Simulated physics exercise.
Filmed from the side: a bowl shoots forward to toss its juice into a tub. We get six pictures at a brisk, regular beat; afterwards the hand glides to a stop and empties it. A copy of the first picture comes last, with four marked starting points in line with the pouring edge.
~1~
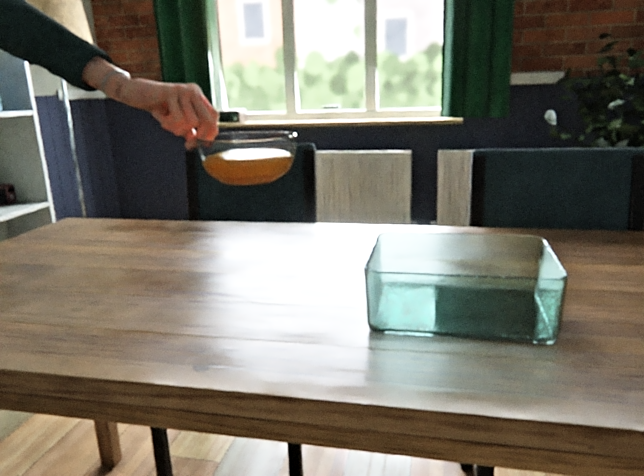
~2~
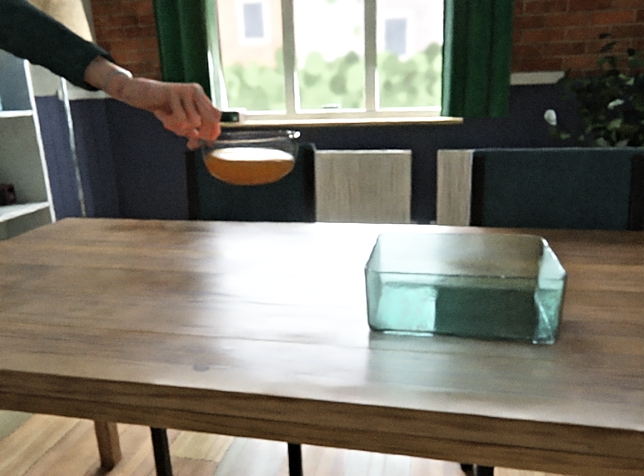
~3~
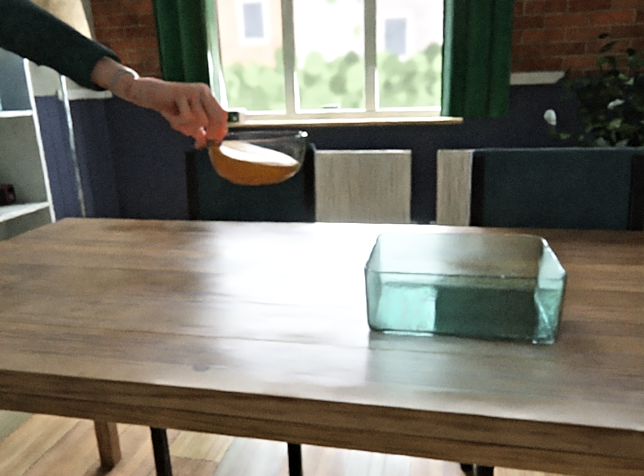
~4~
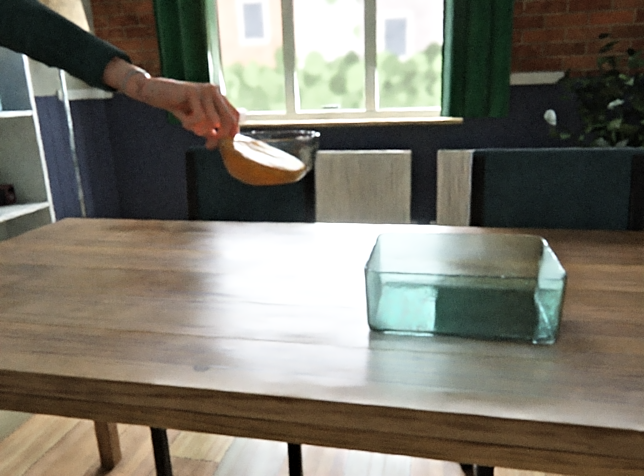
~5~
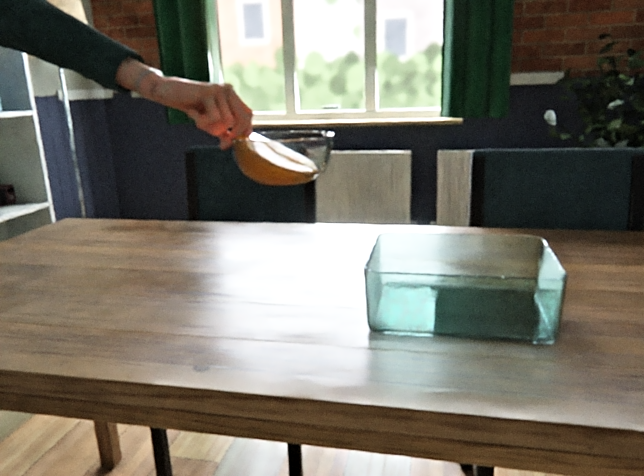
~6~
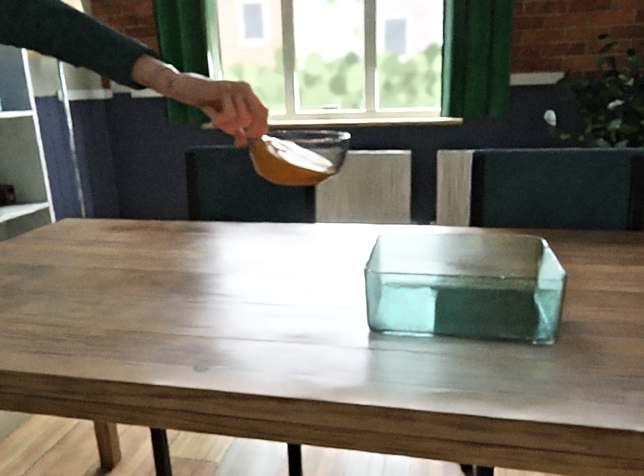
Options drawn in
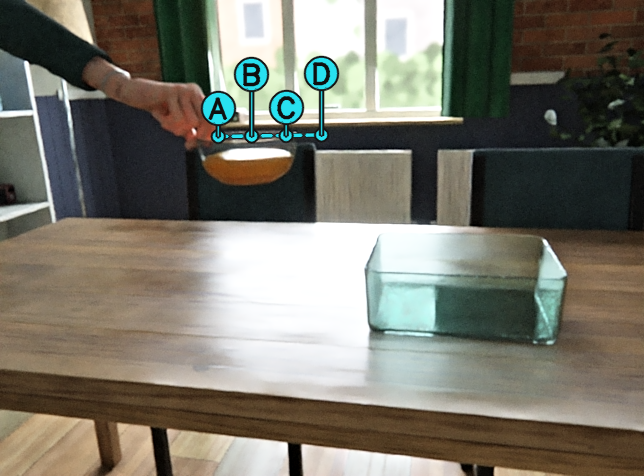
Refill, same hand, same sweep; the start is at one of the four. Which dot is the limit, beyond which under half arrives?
It is B.
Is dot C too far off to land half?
No, that is safe.
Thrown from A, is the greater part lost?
Yes.
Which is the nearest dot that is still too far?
That is dot A.
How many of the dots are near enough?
Three.
In cyan, A at (218, 136); B at (251, 136); C at (286, 135); D at (321, 135).
If A is chosen, about 33 % lands in the tub, 63 % falls short and 3 % goes beside or beyond.
If B is chosen, about 62 % lands in the tub, 30 % falls short and 8 % goes beside or beyond.
If C is chosen, about 80 % lands in the tub, 10 % falls short and 9 % goes beside or beyond.
If D is chosen, about 91 % lands in the tub, 6 % falls short and 3 % goes beside or beyond.
